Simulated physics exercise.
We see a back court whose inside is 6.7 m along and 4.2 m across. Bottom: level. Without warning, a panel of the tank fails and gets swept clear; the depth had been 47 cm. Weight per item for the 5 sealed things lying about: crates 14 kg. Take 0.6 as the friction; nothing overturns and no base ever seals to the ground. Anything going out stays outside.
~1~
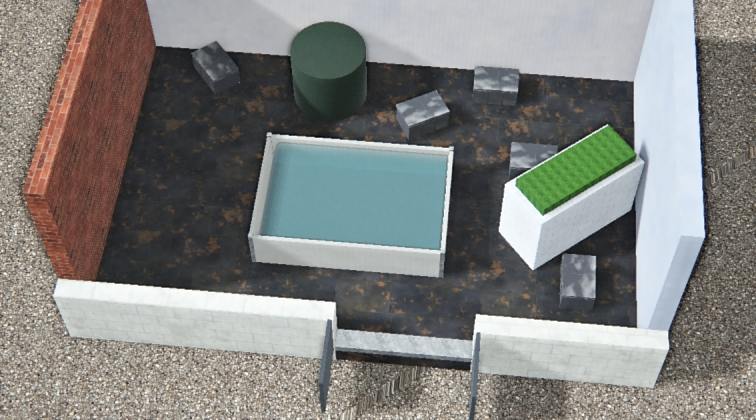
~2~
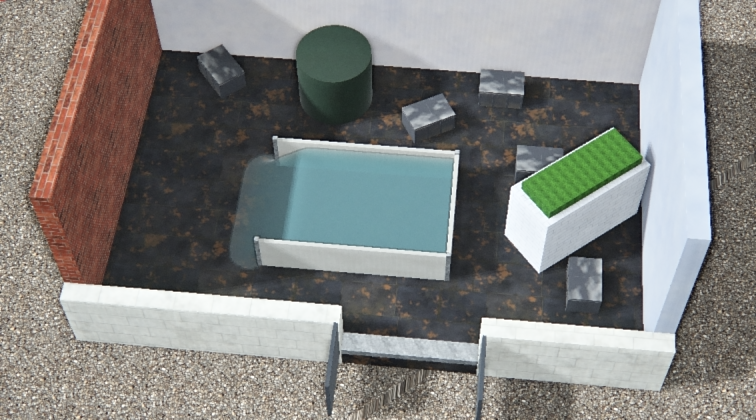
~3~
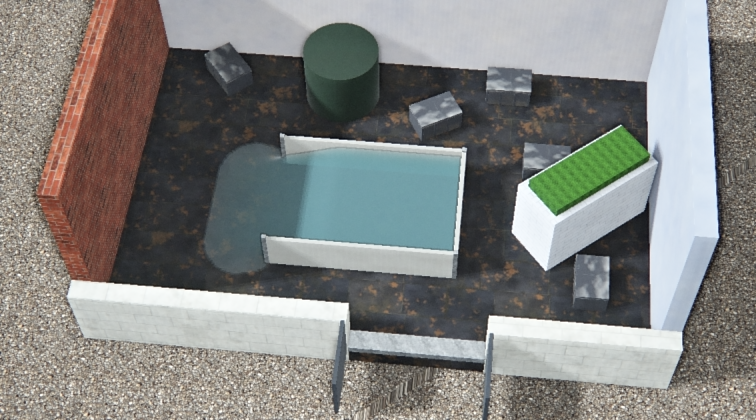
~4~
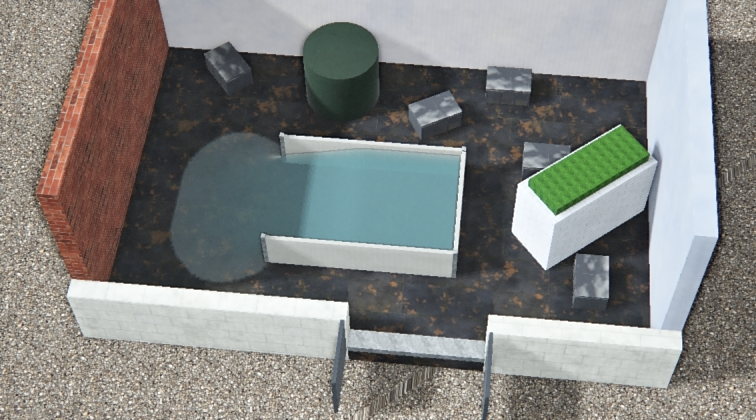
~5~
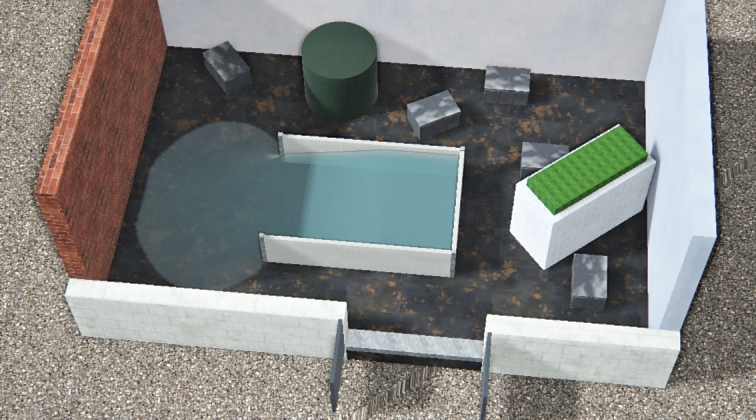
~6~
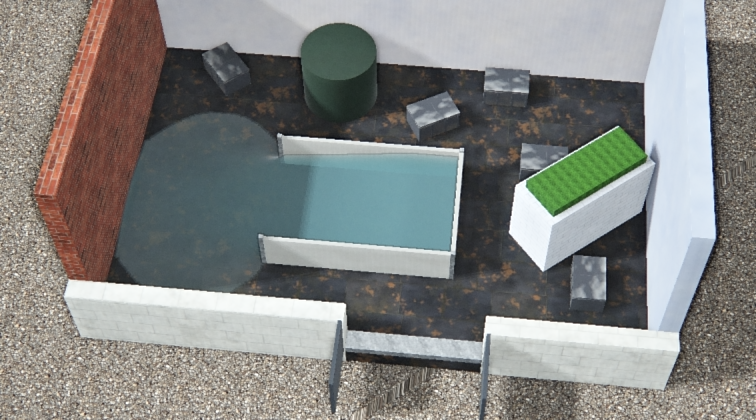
In a walled back court with a dark, mottled floor, a white-sided tank of blue-green water stands among grey blocks, a dark green cylinder and a green-topped white box. The tank's left panel disappears and water pours out leftward, spreading in a widening rounded sheet toward the brick wall while the blocks stay put.
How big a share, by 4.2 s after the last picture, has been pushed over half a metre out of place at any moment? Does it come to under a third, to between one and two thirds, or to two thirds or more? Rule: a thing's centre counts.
Under a third.
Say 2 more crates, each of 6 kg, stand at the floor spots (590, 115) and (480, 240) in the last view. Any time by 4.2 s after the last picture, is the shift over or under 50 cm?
Result in order: Not exceeded; not exceeded.
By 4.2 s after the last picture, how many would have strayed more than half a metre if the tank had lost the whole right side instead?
That gives 2 of them.
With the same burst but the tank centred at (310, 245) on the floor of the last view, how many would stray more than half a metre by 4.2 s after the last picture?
Count: 1.
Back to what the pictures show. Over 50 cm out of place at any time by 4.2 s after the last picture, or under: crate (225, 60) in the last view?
Result: Above the line.
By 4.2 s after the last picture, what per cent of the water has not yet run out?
100 %.
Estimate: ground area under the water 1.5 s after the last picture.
Close to 10.5 m2, I'd say.
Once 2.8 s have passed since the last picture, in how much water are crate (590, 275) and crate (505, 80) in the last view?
0 and 0 cm.
Then, 0.4 s after the last picture 0 of 5 are over 50 cm from their spots; 0 afloat.
Then, 1.5 s after the last picture 0 of 5 are over 50 cm from their spots; 0 afloat.
Then, 2.8 s after the last picture 1 of 5 are over 50 cm from their spots; 0 afloat.
Then, 4.2 s after the last picture 1 of 5 are over 50 cm from their spots, and 1 have been at some point; 1 afloat.
